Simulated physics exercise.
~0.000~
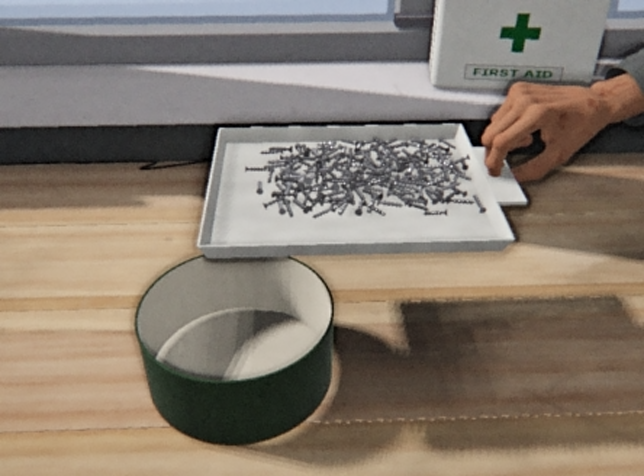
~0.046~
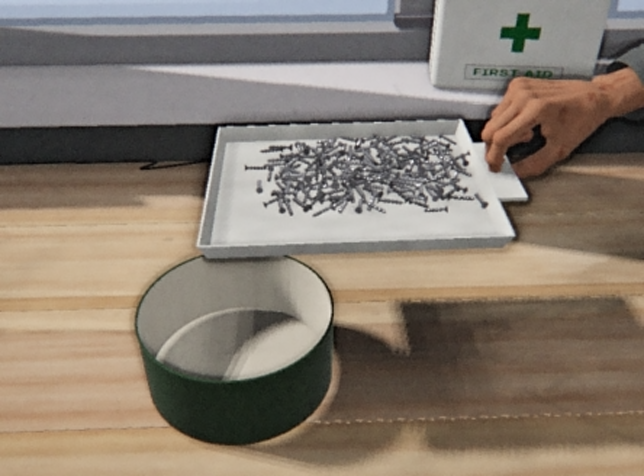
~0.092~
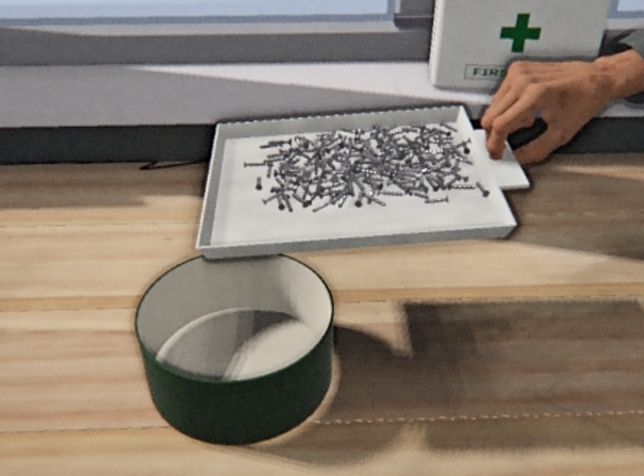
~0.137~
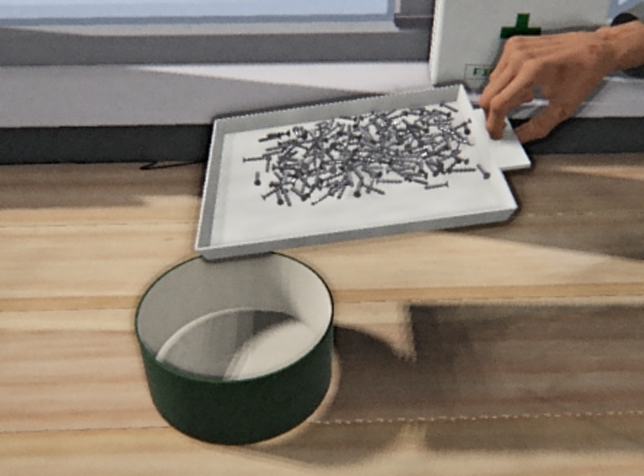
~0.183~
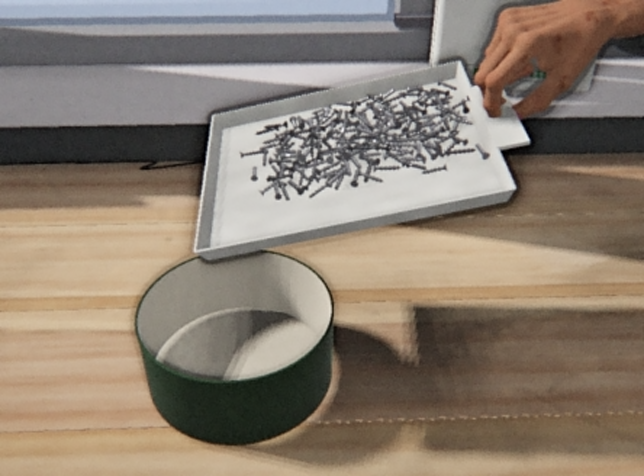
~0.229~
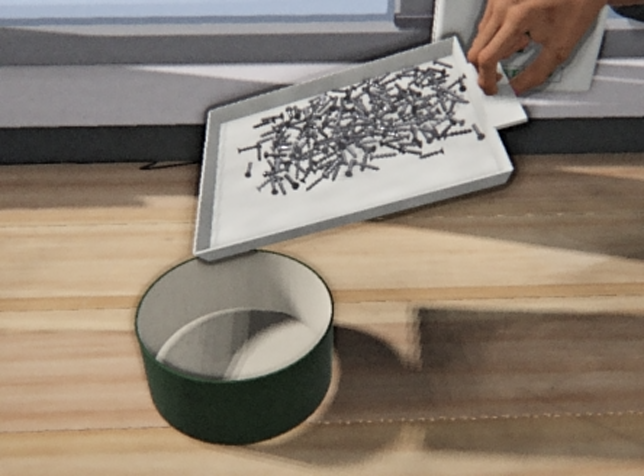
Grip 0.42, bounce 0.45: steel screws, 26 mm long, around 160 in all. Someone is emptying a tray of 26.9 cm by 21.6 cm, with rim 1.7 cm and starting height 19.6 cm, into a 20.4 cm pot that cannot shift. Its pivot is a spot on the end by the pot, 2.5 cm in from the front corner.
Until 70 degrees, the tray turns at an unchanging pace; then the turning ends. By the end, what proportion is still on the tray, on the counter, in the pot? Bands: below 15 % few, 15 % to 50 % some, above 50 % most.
Result: Left on the tray: Few, counter: Most, pot: Some.
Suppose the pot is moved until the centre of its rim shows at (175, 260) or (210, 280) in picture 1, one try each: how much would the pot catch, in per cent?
About 20 and 20 per cent.
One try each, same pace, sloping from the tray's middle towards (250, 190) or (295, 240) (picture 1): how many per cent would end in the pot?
Around 30 % for the first direction, around 30 % for the second.
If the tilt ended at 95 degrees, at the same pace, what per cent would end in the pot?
You'd end up with some 35 % in the pot.
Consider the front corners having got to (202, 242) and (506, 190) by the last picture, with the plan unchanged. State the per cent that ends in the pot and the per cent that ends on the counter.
Final per cent - pot 30, counter 45.
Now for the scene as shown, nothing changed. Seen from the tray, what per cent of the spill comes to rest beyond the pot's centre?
Around 100 per cent, give or take.
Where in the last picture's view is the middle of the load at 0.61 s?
At that time the load is centred around (205, 181).
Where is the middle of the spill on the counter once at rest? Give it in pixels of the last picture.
Centre of spill: Around pixel (71, 447).
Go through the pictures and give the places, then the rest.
In the first picture, tray tilt 0 degrees, front corners at (206, 242) and (505, 235); middle of the pieces at (372, 174); pot at (235, 307).
In the second picture, tray tilt 1 degrees, front corners at (206, 242) and (506, 231); middle of the pieces at (374, 167).
In the third picture, tray tilt 4 degrees, front corners at (205, 243) and (507, 221), lowest corner left front; middle of the pieces at (371, 163).
In the fourth picture, tray tilt 9 degrees, front corners at (203, 244) and (507, 204), lowest corner left front; middle of the pieces at (370, 151).
In the fifth picture, tray tilt 14 degrees, front corners at (202, 246) and (506, 185), lowest corner left front; middle of the pieces at (367, 137).
In the sixth picture, tray tilt 19 degrees, front corners at (201, 247) and (502, 167), lowest corner left front; middle of the pieces at (362, 124); pot at (235, 307). Its pace works out near 115 degrees a second.
After 0.46 s, tilt 45 degrees; the tray holds 100 %, the pot 0 %.
After 0.61 s, tilt 62 degrees; the tray holds 95 %, the pot 0 %.
After 0.89 s, tilt 70 degrees; the tray holds 5 %, the pot 20 %.
By 1.9 s all is still; tray 5 %, counter 65 %, pot 30 %.
